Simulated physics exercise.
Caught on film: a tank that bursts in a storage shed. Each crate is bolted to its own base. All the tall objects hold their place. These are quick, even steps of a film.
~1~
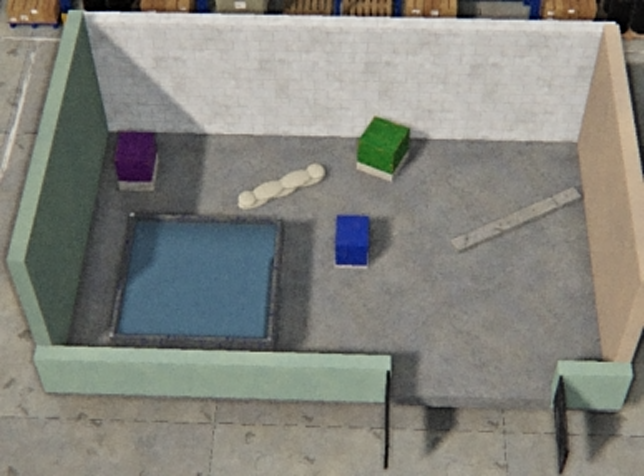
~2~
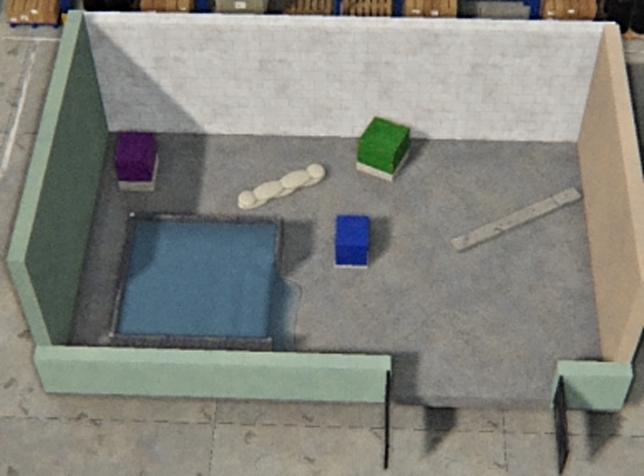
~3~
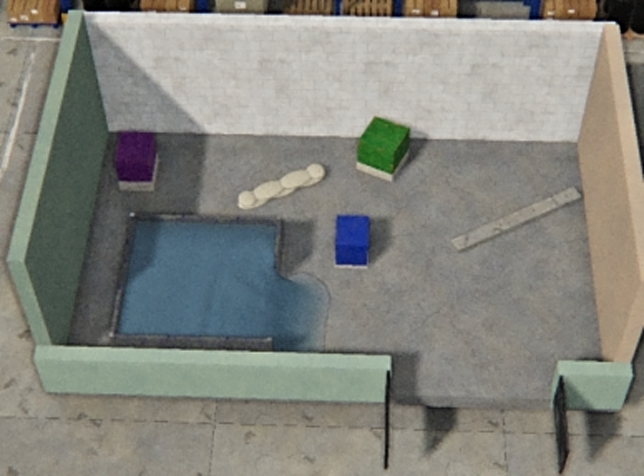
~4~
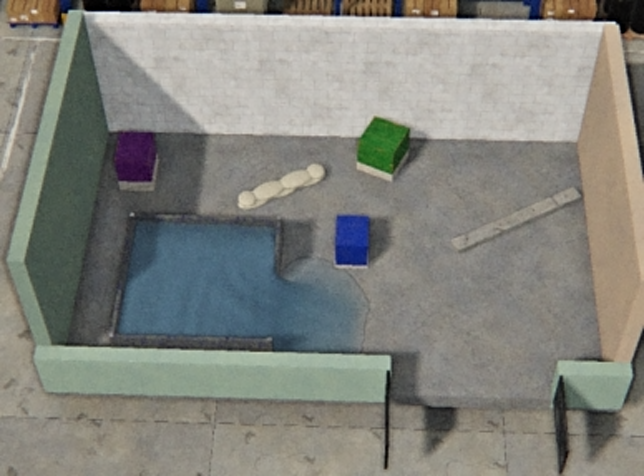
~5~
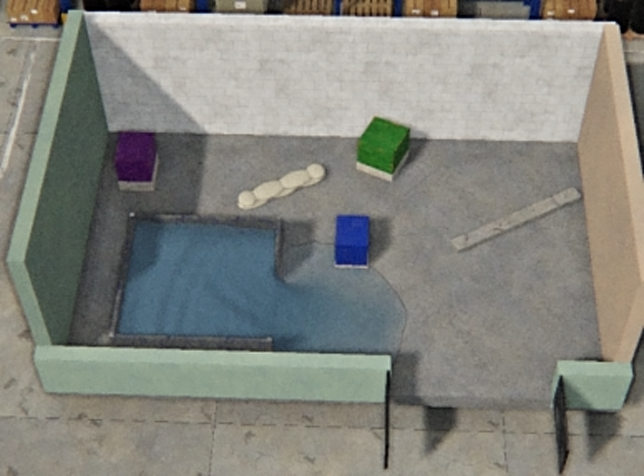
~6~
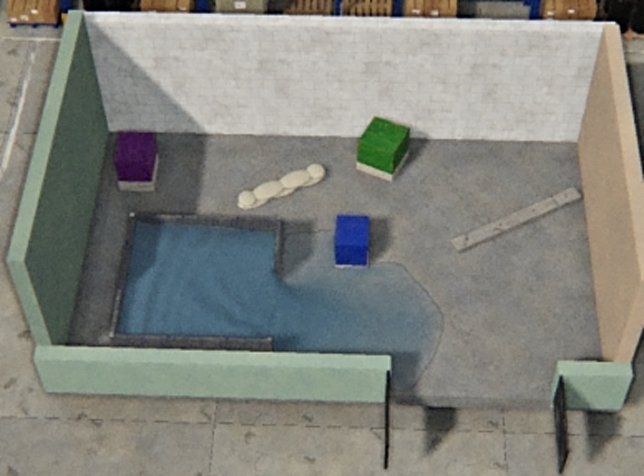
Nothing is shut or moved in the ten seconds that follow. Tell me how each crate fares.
The green crate is soaked; the purple crate keeps dry; the blue crate is soaked.
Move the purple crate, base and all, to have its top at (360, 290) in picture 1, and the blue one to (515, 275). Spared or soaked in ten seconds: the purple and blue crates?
Then: Purple is wetted, blue is topped.
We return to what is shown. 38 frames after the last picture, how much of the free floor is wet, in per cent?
Close to 65 %.
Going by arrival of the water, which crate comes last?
I say the purple crate.
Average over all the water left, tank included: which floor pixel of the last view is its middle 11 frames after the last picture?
Near (326, 315).
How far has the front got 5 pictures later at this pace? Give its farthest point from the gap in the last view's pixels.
Near (601, 358).
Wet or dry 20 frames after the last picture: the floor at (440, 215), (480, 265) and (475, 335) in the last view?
As listed: Wet, covered, covered.
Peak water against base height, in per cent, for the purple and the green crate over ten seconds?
About 20 and 120 per cent.
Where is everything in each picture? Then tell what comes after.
The first picture shows the tank at (199, 278) is whole and still.
In the second picture, the front is at (290, 284), out from the gap at (272, 314).
In the third picture, water pours out at (273, 316) and has run to (319, 285).
In the fourth picture, water pours out at (273, 317) and has run to (362, 301).
In the fifth picture, water pours out at (273, 318) and has run to (399, 308).
In the sixth picture, water pours out at (273, 317) and has run to (436, 315).
A moment on, water covers 35 % of the floor; the green crate not reached, the purple crate not reached, the blue crate water round its plinth.
Next, water covers 40 % of the floor; the green crate water round its plinth, the purple crate not reached, the blue crate water round its plinth.
Then, water covers 55 % of the floor; the green crate water round its plinth, the purple crate not reached, the blue crate water round its plinth.
Later, water covers 65 % of the floor; the green crate water round its plinth, the purple crate not reached, the blue crate water round its plinth.
In the end, water covers 90 % of the floor; the green crate was topped, the purple crate stayed above the water, the blue crate was topped.
